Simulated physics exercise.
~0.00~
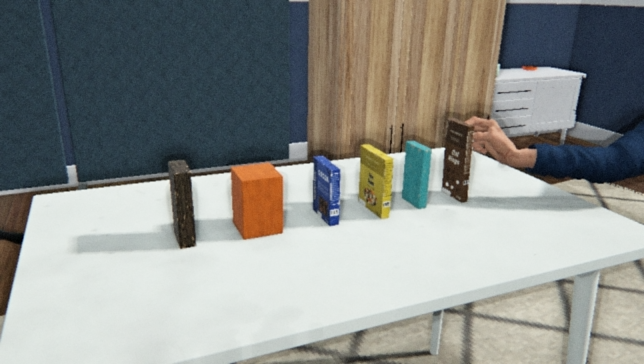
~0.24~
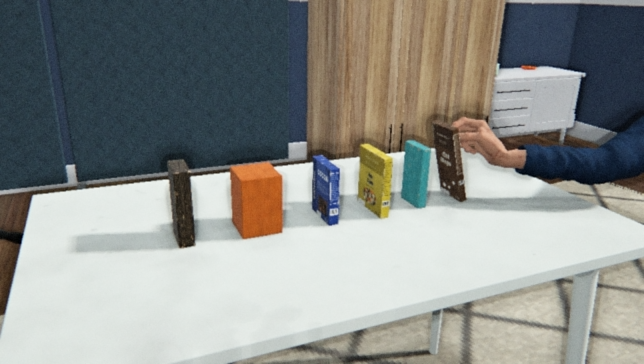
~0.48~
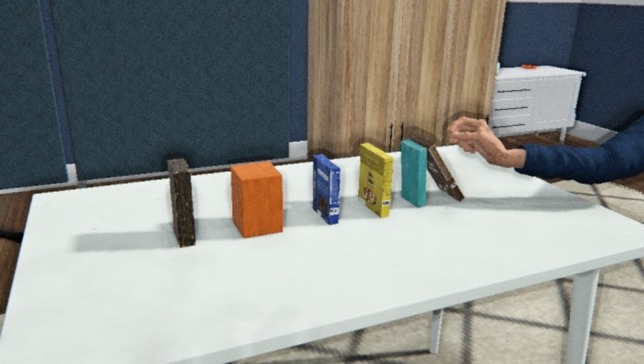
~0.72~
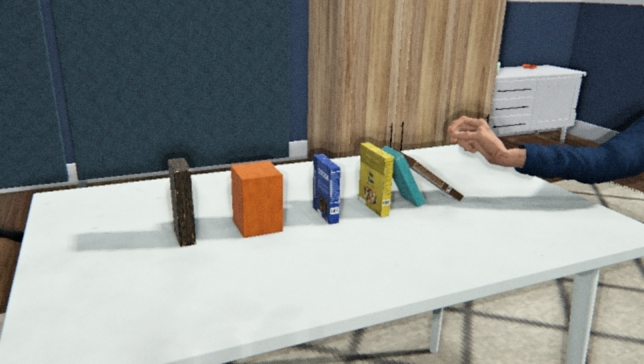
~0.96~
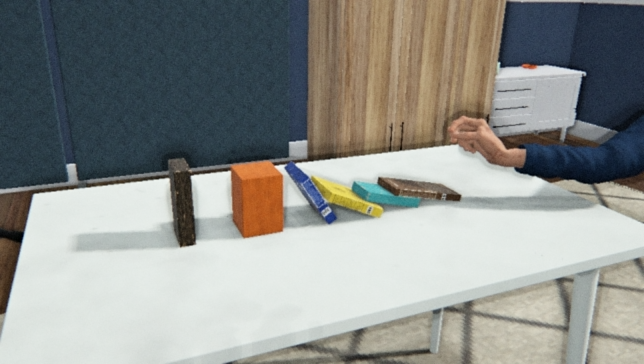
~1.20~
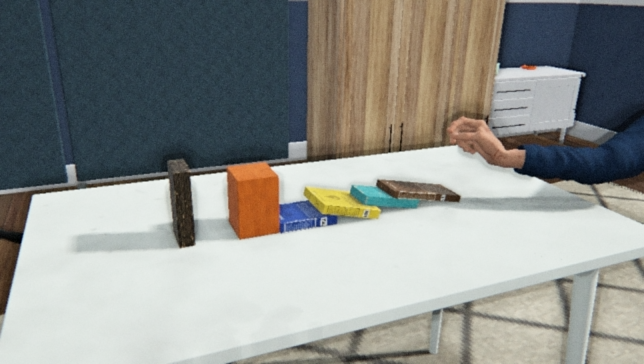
A row of upright packets and blocks toppled leftward on a white table after a hand tipped the brown one, which knocked down the turquoise block, then the yellow and blue packets, while the orange block and dark board stayed standing.
